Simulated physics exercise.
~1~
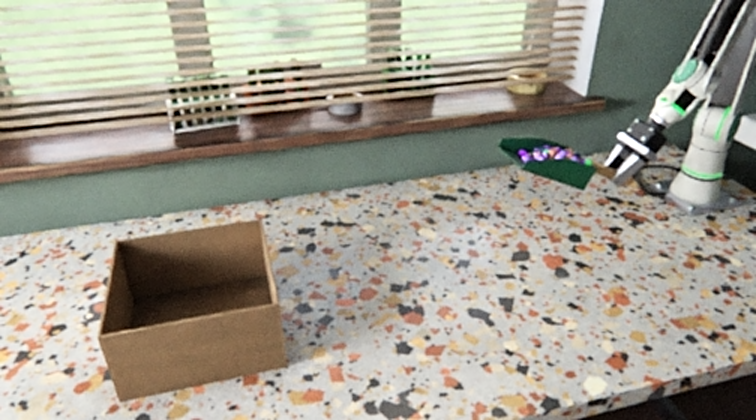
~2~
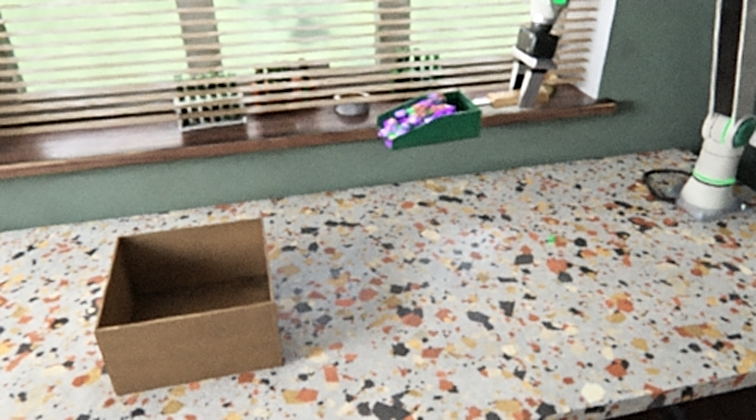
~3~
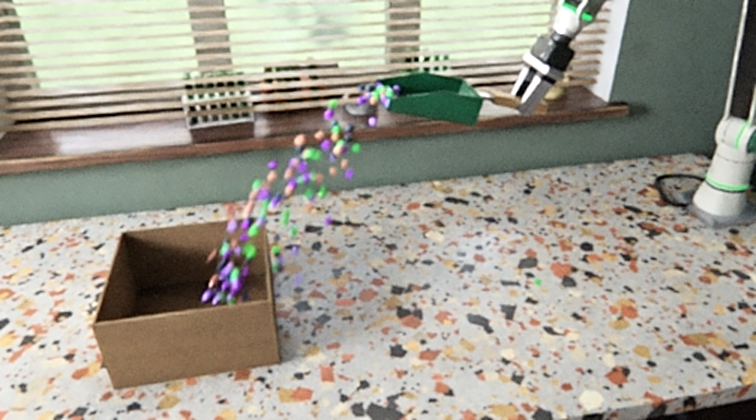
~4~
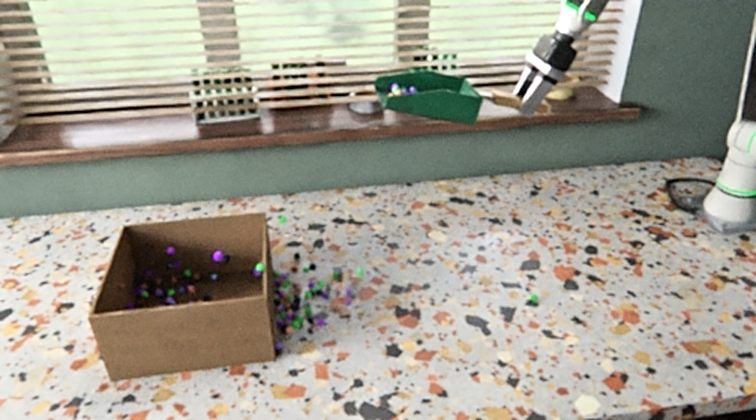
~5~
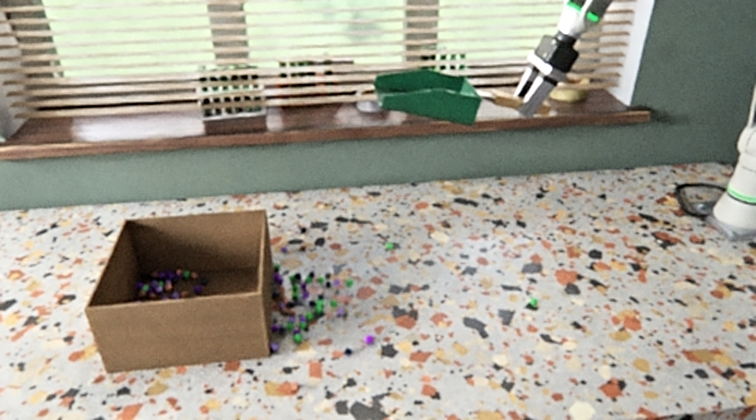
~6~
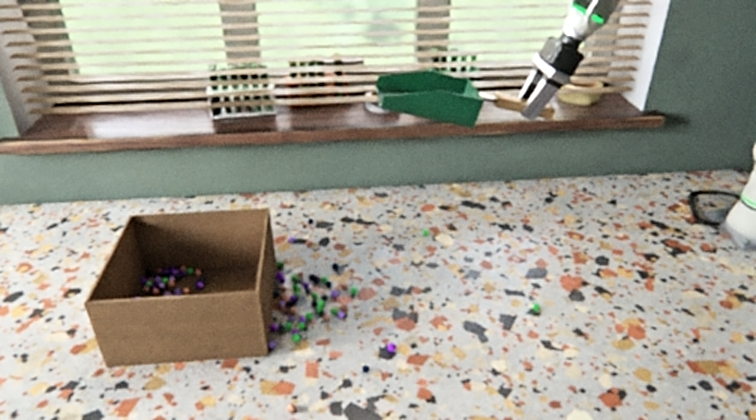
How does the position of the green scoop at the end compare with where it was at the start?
At the end the scoop is higher up and further to the left, held in front of the window sill, whereas it started low over the right side of the counter.
